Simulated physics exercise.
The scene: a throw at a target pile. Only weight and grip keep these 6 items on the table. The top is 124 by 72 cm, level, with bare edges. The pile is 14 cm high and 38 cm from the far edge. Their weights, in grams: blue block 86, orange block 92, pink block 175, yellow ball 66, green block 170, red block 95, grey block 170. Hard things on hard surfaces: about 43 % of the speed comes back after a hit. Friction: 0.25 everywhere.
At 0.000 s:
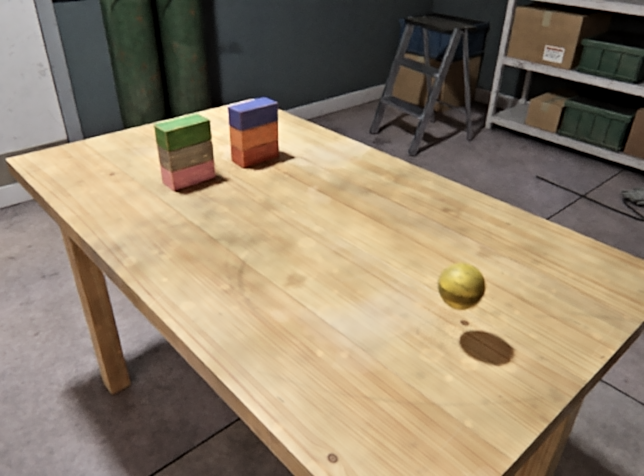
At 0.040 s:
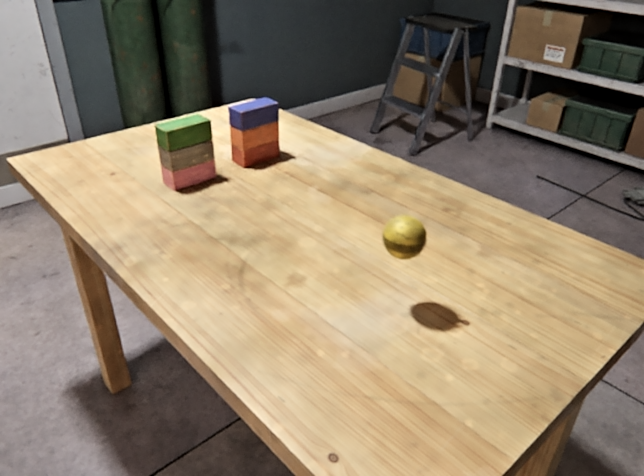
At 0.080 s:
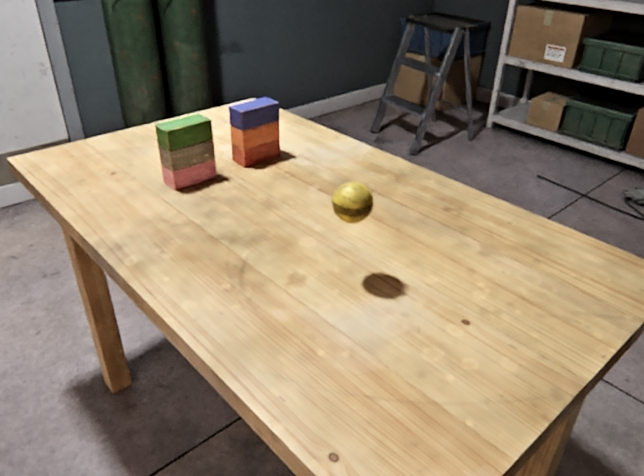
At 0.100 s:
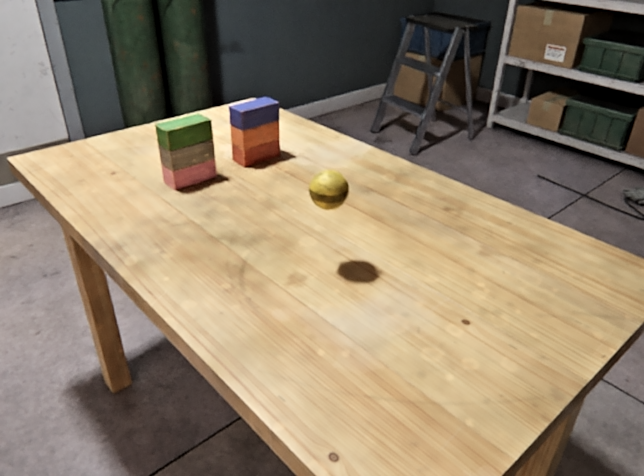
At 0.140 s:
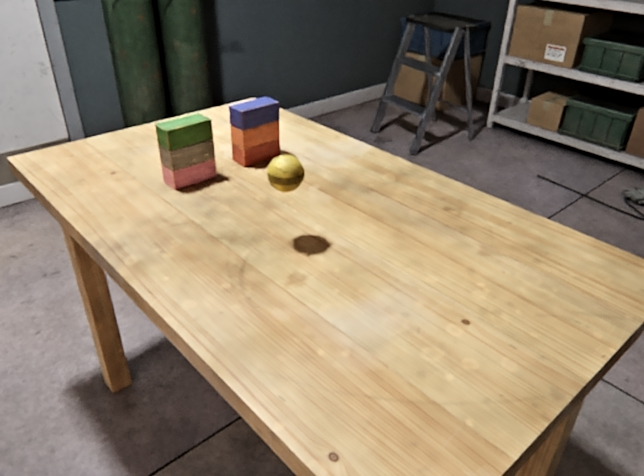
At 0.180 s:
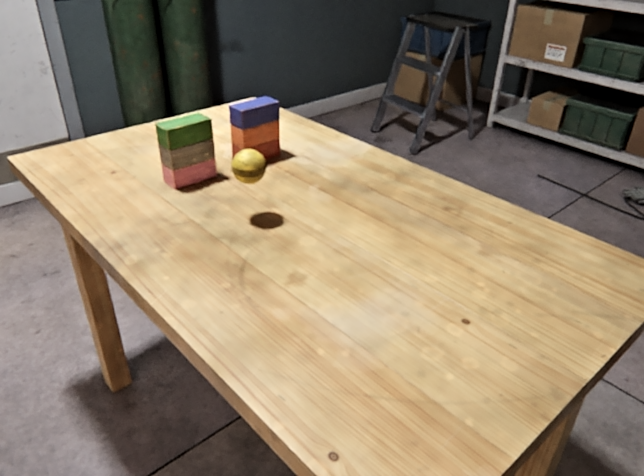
In this clip, a yellow ball moves above a wooden table, its shadow passing over the tabletop below, travelling leftward and away from the viewer and drawing nearer to two short stacks of coloured blocks, which stay still.
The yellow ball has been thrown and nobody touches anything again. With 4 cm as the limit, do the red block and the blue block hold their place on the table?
The red block keeps its place, the blue block keeps its place.
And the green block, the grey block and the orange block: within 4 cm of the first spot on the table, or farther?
The green block ends elsewhere; the grey block gets shifted; the orange block holds its spot.
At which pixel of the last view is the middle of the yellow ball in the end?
Near (225, 196).
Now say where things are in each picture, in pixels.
In the first picture, 62 cm to the stack; yellow ball (461, 286); red block (255, 151); blue block (253, 114).
In the second picture, 52 cm to the stack; yellow ball (405, 238); green block (184, 132).
In the third picture, 42 cm to the stack; yellow ball (353, 203); orange block (255, 132).
In the fourth picture, 36 cm to the stack; yellow ball (329, 190); green block (185, 132).
In the fifth picture, 26 cm to the stack; yellow ball (286, 174); orange block (256, 132).
In the sixth picture, 16 cm to the stack; yellow ball (249, 167); blue block (255, 113).
By 0.28 s, yellow ball near (204, 173); grey block tilted 6°; green block tilted 6°; pink block 3 cm from its spot.
By 0.48 s, yellow ball near (220, 192); green block on its side; grey block 7 cm from its spot; pink block 6 cm from its spot.
When it is over (1.2 s), lying over on the table, green block; not toppled but over 4 cm from the start, pink block and grey block; the other 3 within 4 cm of the start. End places, in pixels of the last picture, red block near (257, 149), blue block near (255, 113).
